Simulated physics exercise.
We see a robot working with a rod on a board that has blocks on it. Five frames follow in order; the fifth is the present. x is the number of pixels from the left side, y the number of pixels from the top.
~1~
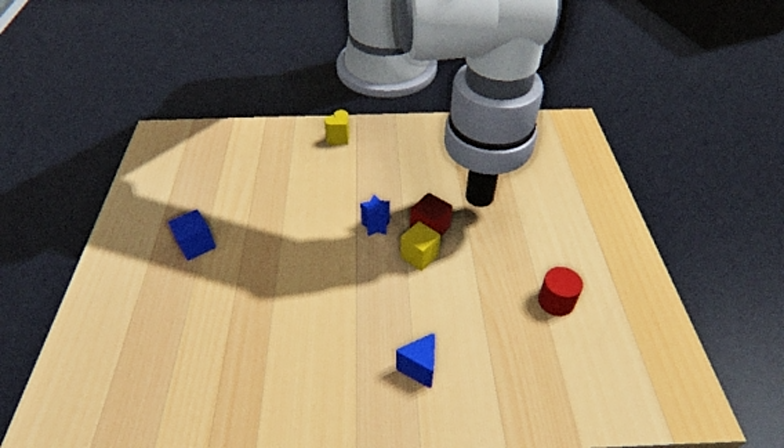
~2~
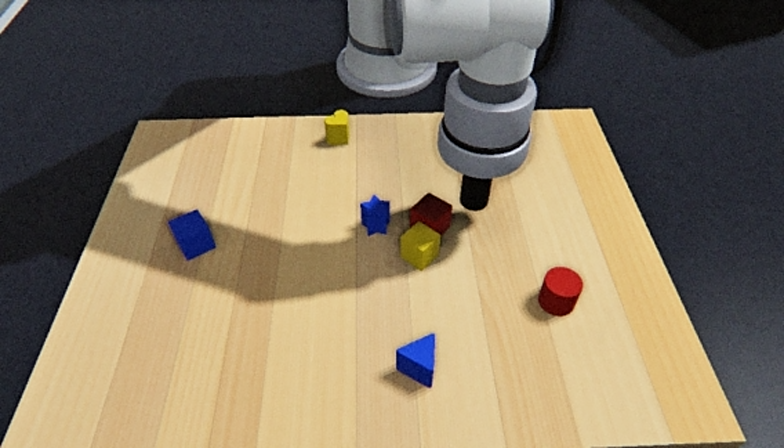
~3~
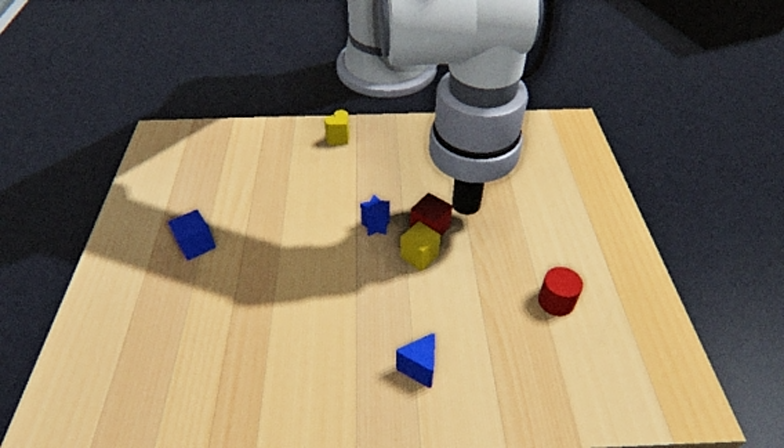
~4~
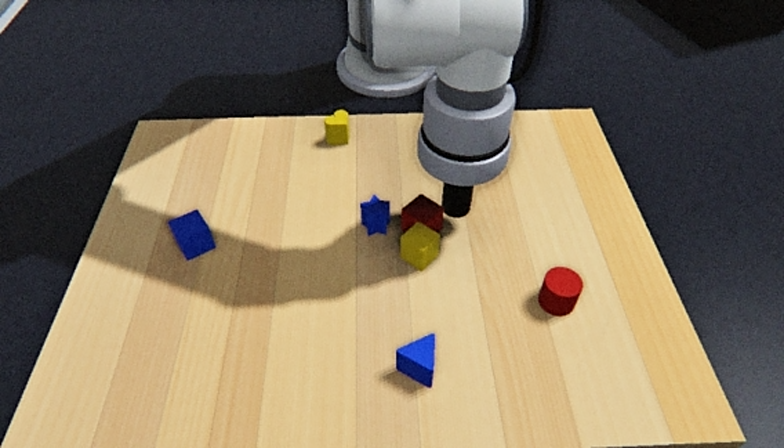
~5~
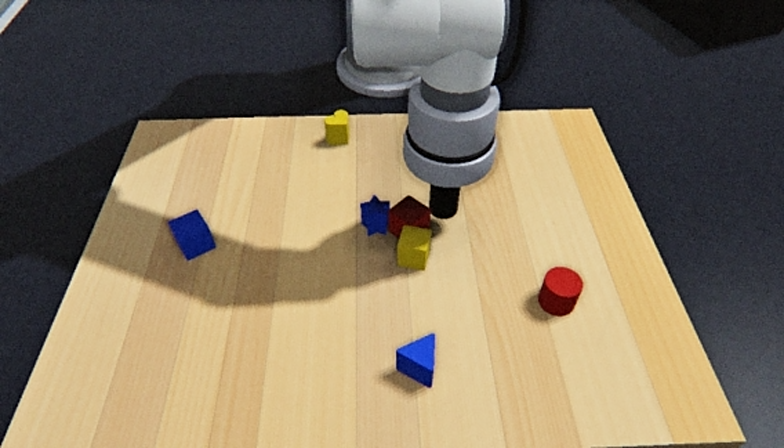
We see a robot arm move its black rod left across a wooden board of red, blue and yellow blocks, pushing a dark red block left toward a blue star, while the yellow block beside it turns and shifts slightly.
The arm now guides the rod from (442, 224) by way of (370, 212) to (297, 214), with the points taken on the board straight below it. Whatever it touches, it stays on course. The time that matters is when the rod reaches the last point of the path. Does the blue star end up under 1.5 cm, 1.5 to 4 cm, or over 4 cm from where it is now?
It moves quite far, over 4 cm.
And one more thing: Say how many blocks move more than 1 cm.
Once the path ends, two blocks will have shifted.
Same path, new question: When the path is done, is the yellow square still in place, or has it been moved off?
It keeps its position.
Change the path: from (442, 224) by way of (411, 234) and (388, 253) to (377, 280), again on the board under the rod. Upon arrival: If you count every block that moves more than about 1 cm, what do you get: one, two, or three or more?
Moved: More than two.
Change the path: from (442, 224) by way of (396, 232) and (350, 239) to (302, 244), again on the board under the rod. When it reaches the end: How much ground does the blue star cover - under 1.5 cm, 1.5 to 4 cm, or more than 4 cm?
Displacement: Past 4 cm.
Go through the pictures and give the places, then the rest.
In the first frame, rod tip at (479, 197); block tops, blue star at (376, 205); red square at (432, 207); yellow square at (421, 236).
In the second frame, rod at (474, 201); blocks unchanged.
In the third frame, rod at (466, 205); blocks unchanged.
In the fourth frame, rod at (456, 208); red square at (423, 208).
In the fifth frame, rod at (443, 209); blue star at (376, 205); red square at (410, 210); yellow square at (415, 237).
On the path given first. One third of the way, rod at (394, 199); blue star at (336, 210), turned 25° clockwise; red square at (368, 212), turned 50° anticlockwise.
Two thirds of the way, rod at (344, 196); blue star at (319, 217), turned 65° clockwise; red square at (349, 213).
At the end, rod at (294, 199); blue star at (318, 217), turned 65° clockwise; red square at (349, 213), turned 135° anticlockwise; yellow square in place.
